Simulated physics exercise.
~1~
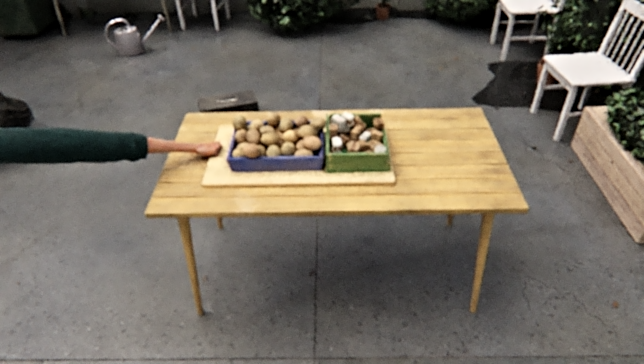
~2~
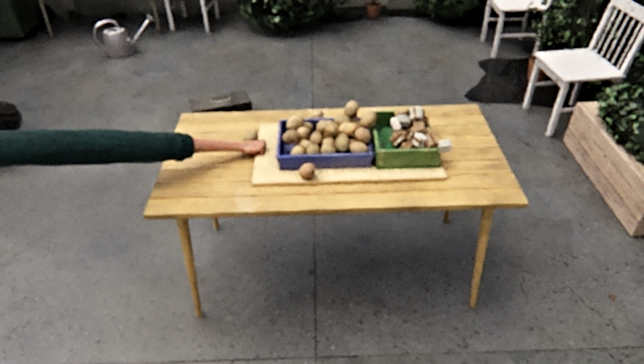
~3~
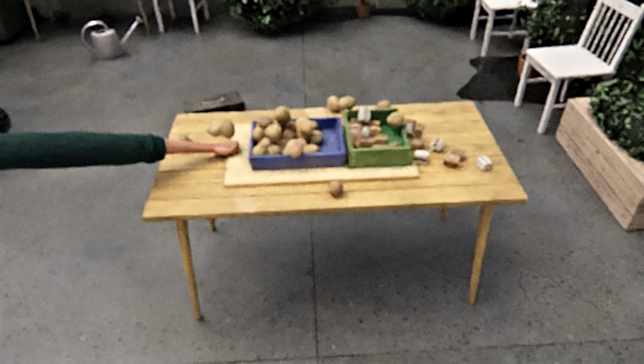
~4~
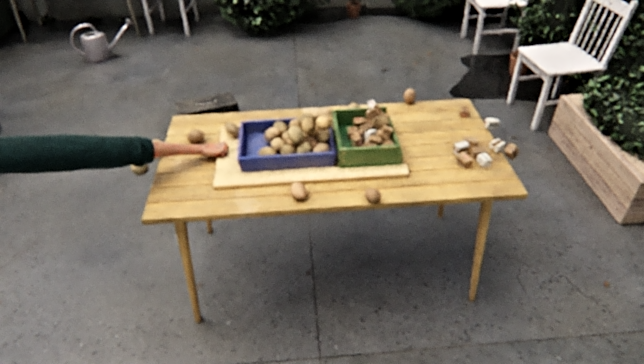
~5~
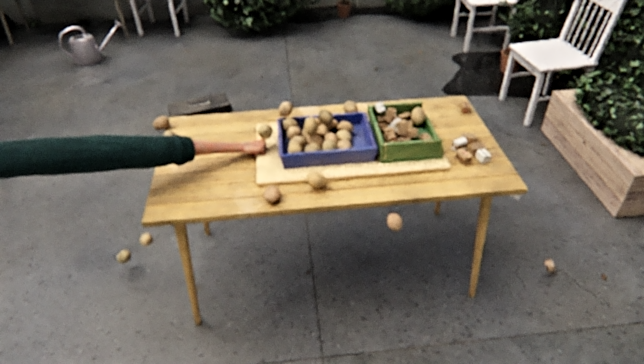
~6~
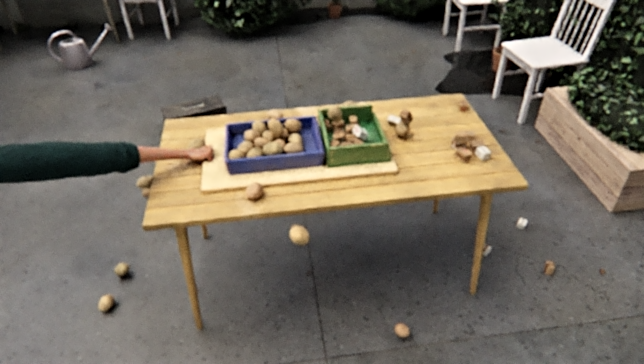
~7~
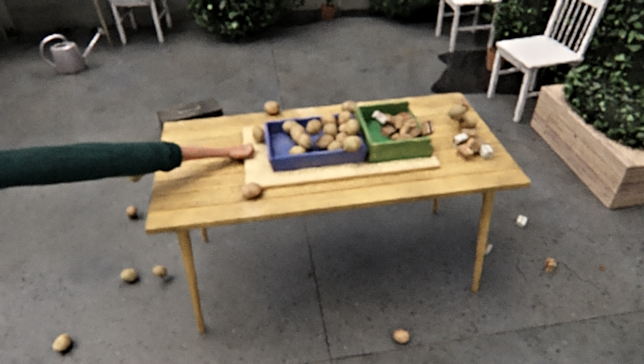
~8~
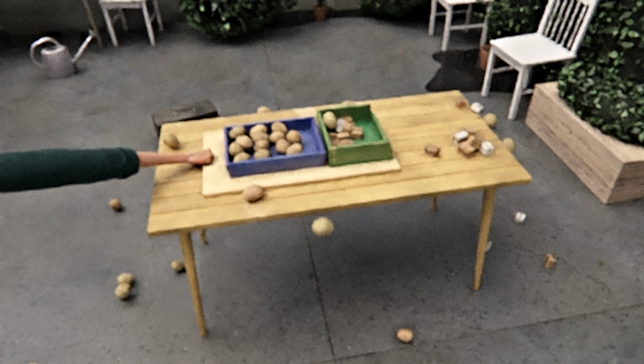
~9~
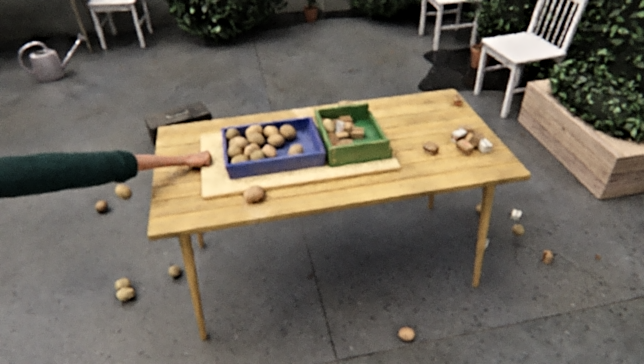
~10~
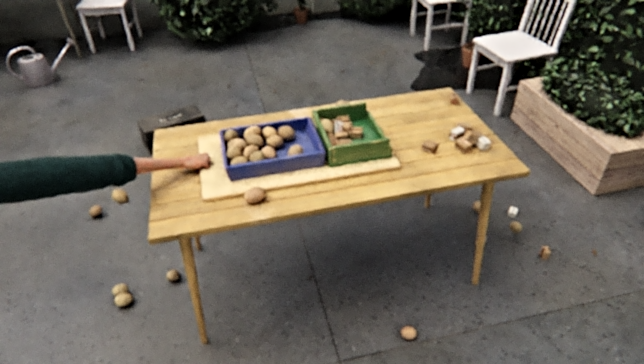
In this clip, a green-sleeved arm slides a board holding a blue tub of potatoes and a green tub of small parcels right and left on a wooden table, spilling pieces across the tabletop and ground before everything rests, with both tubs still partly filled.
